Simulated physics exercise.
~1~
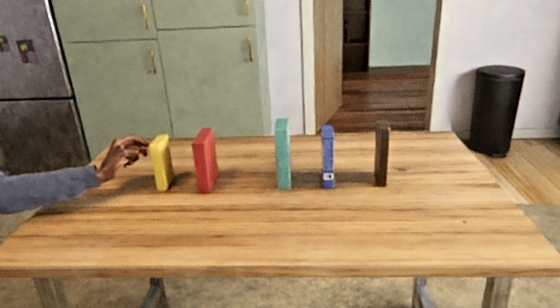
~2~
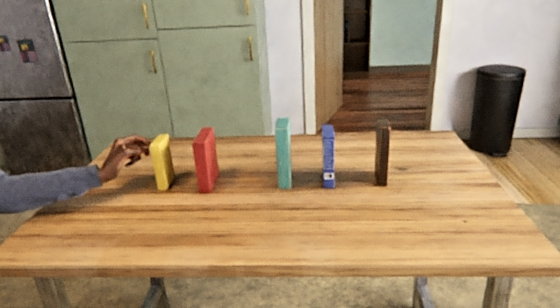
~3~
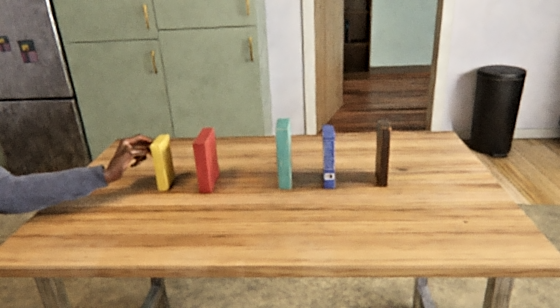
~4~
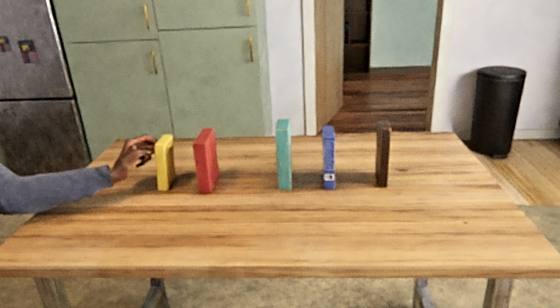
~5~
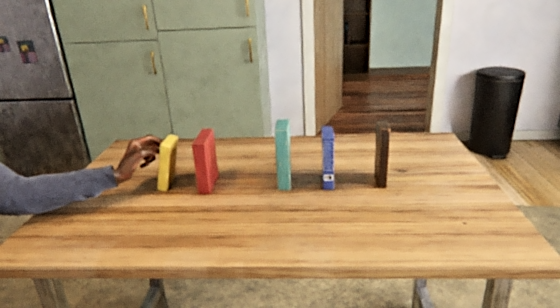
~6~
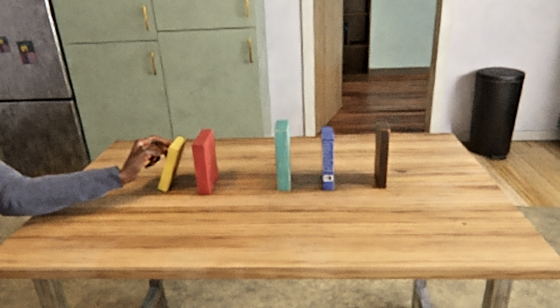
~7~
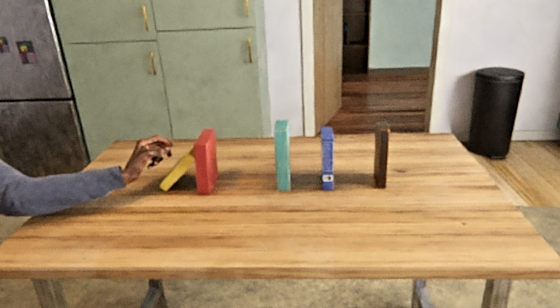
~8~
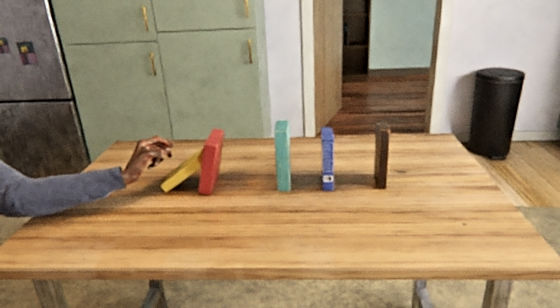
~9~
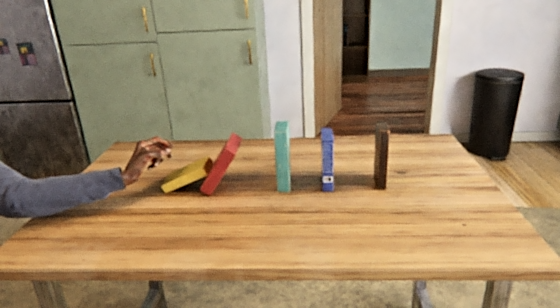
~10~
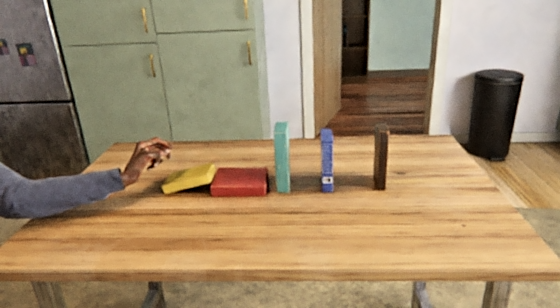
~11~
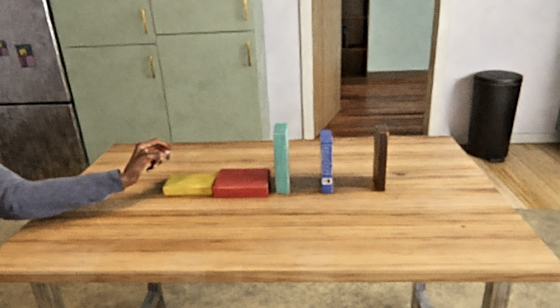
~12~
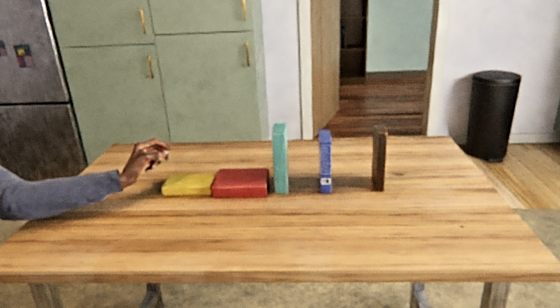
A hand reaches in from the left and slowly pushes the top of a yellow board, the first in a row of five upright pieces on a wooden table. The board tilts right, slips away from the fingers and falls against the red block beside it. The red block leans over in turn and drops flat, while the yellow board slides down and settles on its side behind it. The red block lands just short of the turquoise board, which stays upright. The blue packet and the dark block also remain standing, with the hand still hovering at the left.
